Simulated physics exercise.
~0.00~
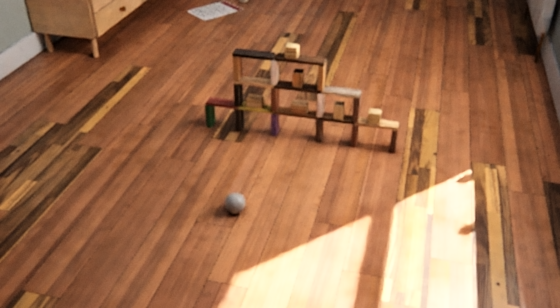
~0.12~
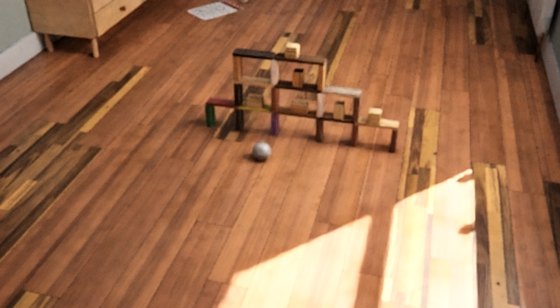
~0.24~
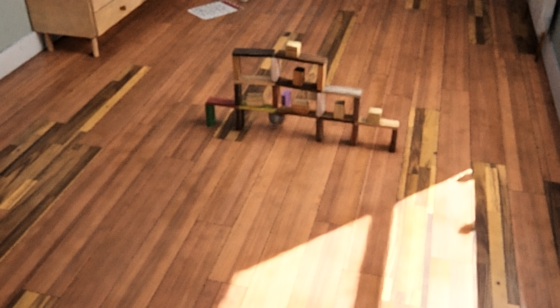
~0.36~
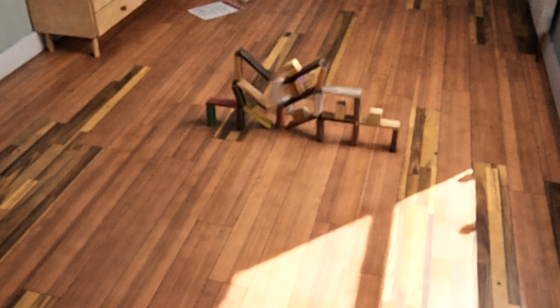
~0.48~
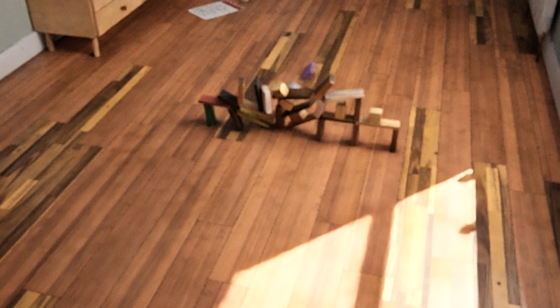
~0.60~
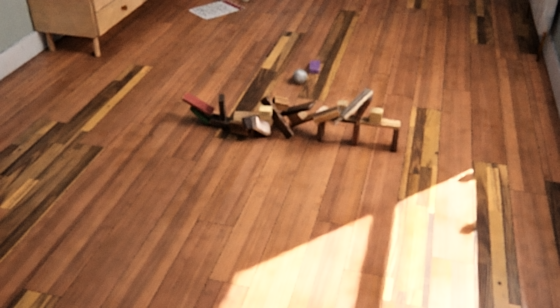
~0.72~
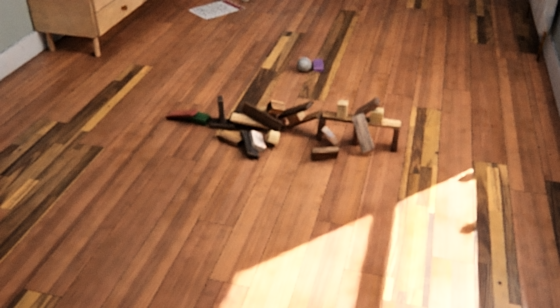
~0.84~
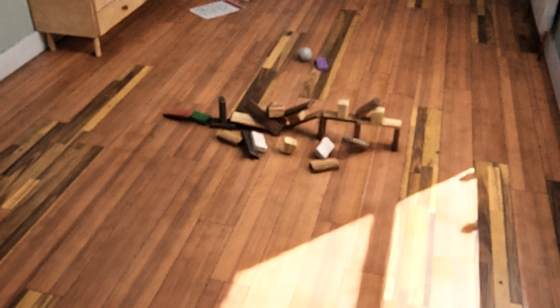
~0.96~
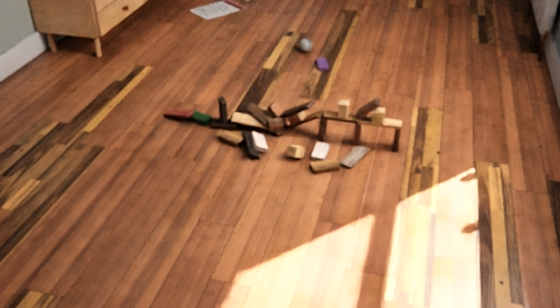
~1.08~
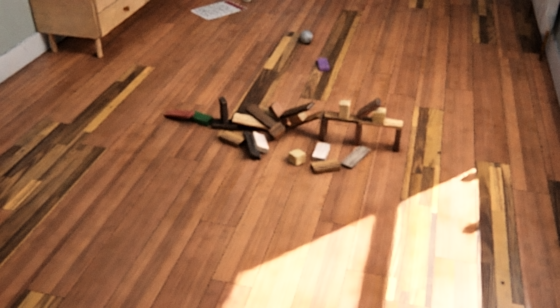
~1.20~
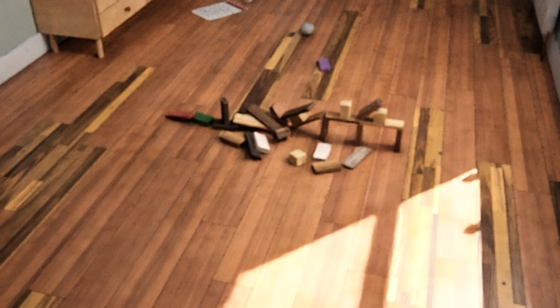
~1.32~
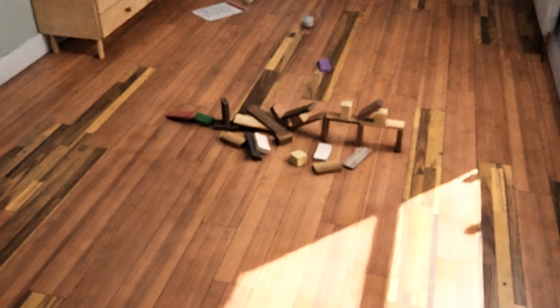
A gray ball rolls into a wooden block structure, collapsing most of it, and rolls away beyond.
